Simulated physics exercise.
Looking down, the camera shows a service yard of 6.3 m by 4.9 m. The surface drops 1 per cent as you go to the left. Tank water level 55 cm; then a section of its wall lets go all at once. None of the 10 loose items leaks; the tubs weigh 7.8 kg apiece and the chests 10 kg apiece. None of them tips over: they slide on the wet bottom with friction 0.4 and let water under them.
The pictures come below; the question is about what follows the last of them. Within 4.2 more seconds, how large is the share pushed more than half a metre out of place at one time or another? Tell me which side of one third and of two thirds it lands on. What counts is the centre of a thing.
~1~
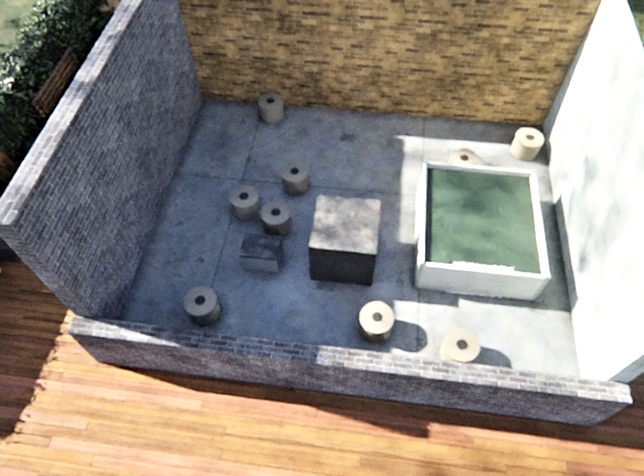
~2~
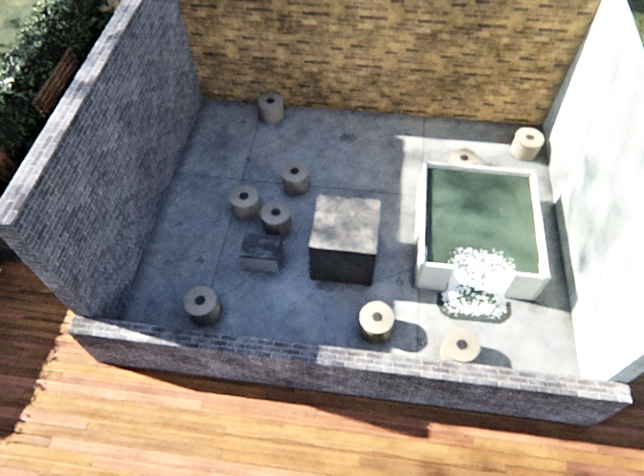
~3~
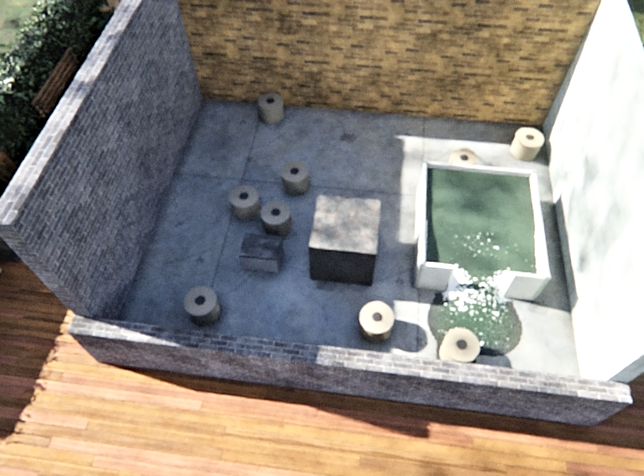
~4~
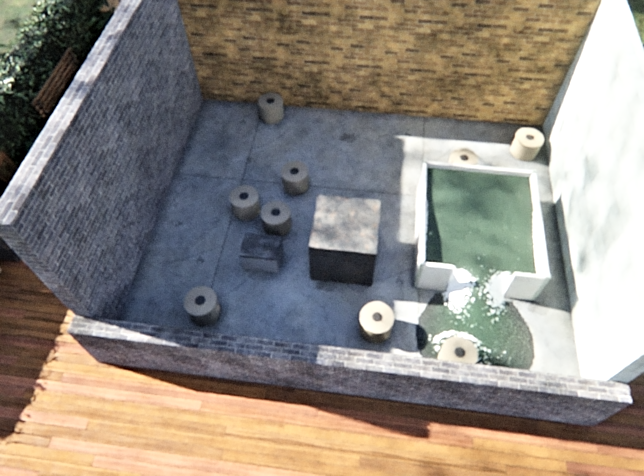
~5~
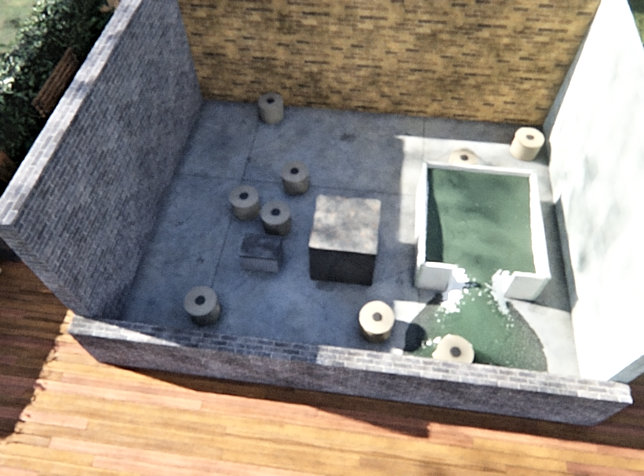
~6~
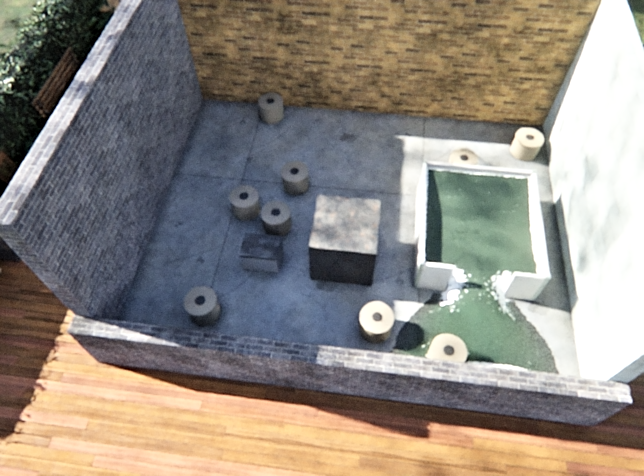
Mid band.
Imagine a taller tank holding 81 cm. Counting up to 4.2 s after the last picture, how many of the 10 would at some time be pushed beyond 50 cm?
It would come to 5 of them.
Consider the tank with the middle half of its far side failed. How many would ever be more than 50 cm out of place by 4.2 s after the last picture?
The count would be 3.
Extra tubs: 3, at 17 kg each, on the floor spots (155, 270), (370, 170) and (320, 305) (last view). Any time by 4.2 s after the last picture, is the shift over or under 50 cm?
Taking them one by one: It goes beyond, then it stays within, then it goes beyond.
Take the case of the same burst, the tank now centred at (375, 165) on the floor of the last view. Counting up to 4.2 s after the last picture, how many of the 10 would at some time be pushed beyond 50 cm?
That gives 4 of them.
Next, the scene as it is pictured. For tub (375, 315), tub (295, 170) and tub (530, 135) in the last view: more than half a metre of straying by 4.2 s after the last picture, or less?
First exceeding it, second falling below it, third exceeding it.
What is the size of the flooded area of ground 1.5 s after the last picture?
Roughly 10.5 m2.
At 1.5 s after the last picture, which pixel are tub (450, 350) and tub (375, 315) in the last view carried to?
Around (339, 306) and (320, 283).
Then, 0.4 s after the last picture 1 of 10 are over 50 cm from their spots; 1 afloat.
Then, 1.5 s after the last picture 2 of 10 are over 50 cm from their spots; 0 afloat.
Then, 2.8 s after the last picture 4 of 10 are over 50 cm from their spots; 2 afloat.
Then, 4.2 s after the last picture 4 of 10 are over 50 cm from their spots, and 4 have been at some point; 2 afloat.
